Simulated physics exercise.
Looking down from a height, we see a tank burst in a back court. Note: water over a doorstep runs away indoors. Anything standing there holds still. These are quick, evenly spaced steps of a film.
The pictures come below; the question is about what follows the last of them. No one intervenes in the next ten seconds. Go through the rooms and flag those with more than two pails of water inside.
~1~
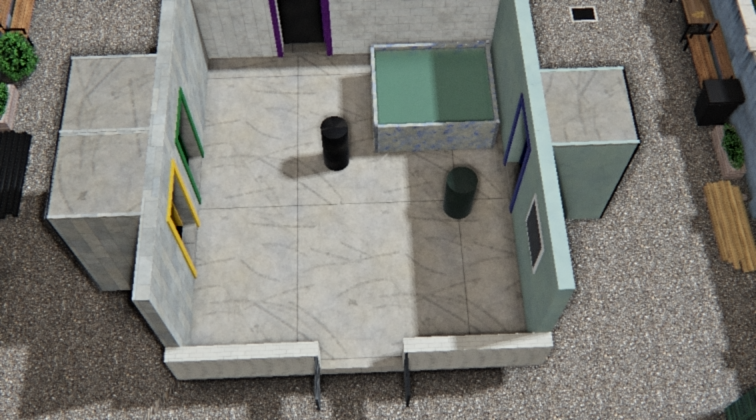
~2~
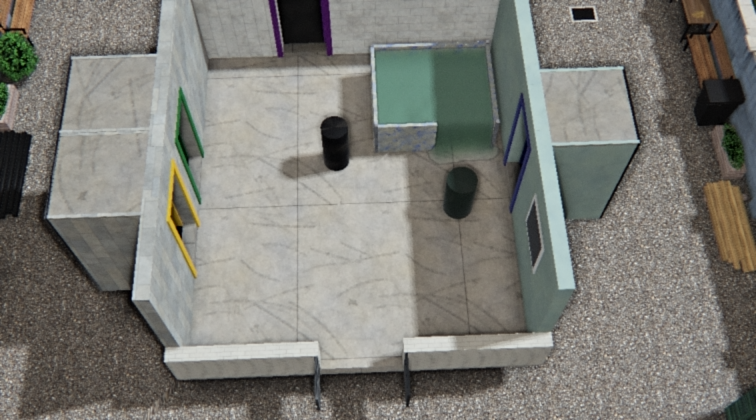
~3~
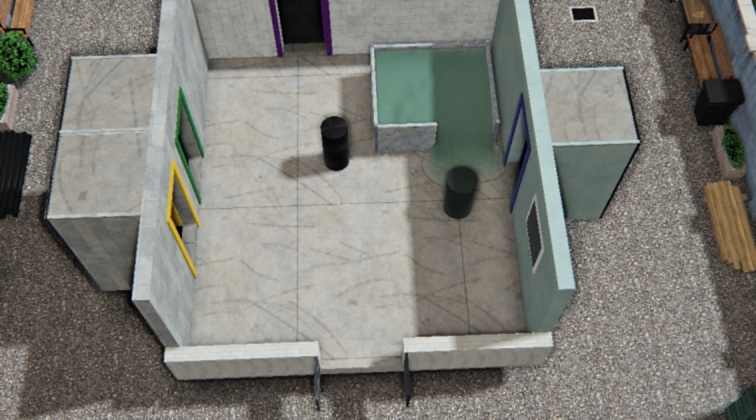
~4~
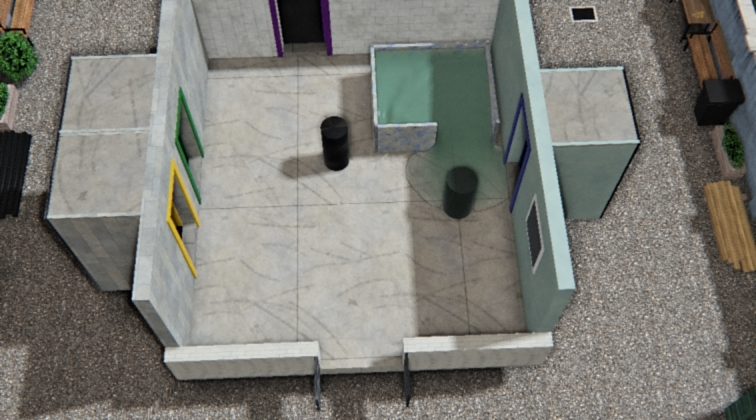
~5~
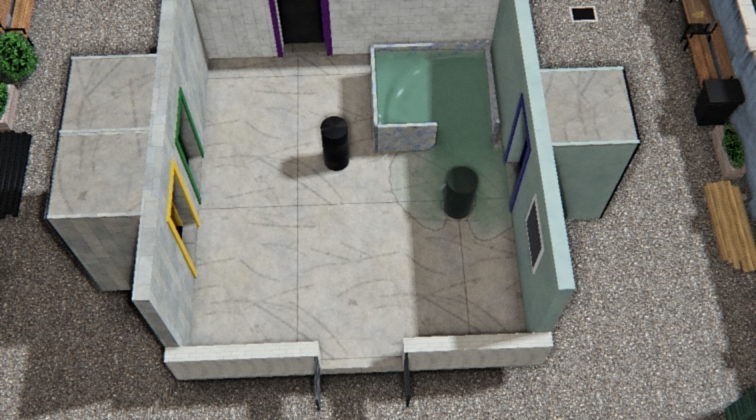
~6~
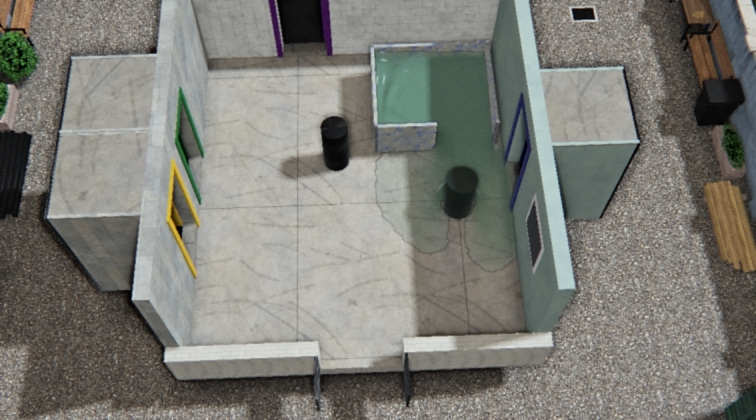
The purple door will most likely keep inside the limit; the green door will most likely keep inside the limit; the yellow door will most likely keep inside the limit; the blue door will most likely go past the limit.
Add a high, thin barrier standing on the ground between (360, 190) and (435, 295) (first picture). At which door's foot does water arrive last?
That is the green one.
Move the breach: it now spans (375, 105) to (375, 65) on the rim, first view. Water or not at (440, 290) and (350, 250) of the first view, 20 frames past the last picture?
Log: Point 1 unreached; point 2 unreached.
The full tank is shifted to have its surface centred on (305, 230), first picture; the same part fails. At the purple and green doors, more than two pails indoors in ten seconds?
The purple door doesn't reach it and the green door doesn't reach it.
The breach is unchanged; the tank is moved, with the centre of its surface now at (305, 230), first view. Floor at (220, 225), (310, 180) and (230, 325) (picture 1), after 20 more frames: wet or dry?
Well, in the order you listed them, they'd be reached by the flood, unreached and reached by the flood.
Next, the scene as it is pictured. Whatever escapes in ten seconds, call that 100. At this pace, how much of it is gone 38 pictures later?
Share gone by then: About 80 %.
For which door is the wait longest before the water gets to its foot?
I'd go with the purple-painted one.
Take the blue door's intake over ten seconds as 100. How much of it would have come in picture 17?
My figure is 50 in a hundred.
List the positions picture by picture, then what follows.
In the first frame, still water in the open tank at (433, 86).
In the second frame, the front is at (496, 148), out from the gap at (463, 140).
In the third frame, the front is at (438, 180), out from the gap at (463, 140).
In the fourth frame, the front is at (485, 206), out from the gap at (463, 141).
In the fifth frame, the front is at (491, 235), out from the gap at (463, 141).
In the sixth frame, water pours out at (463, 140) and has run to (498, 265).
A moment on, water covers 30 % of the floor; the purple door not reached, the green door not reached, the yellow door not reached, the blue door over two buckets in.
Next, water covers 55 % of the floor; the purple door not reached, the green door not reached, the yellow door not reached, the blue door far over two buckets in.
Then, water covers 70 % of the floor; the purple door not reached, the green door wet at the sill, nothing in, the yellow door wet at the sill, nothing in, the blue door far over two buckets in.
Later, water covers 80 % of the floor; the purple door not reached, the green door wet at the sill, nothing in, the yellow door wet at the sill, nothing in, the blue door far over two buckets in.
In the end, water covers 95 % of the floor; the purple door under two buckets in, the green door under two buckets in, the yellow door wet at the sill, nothing in, the blue door far over two buckets in.
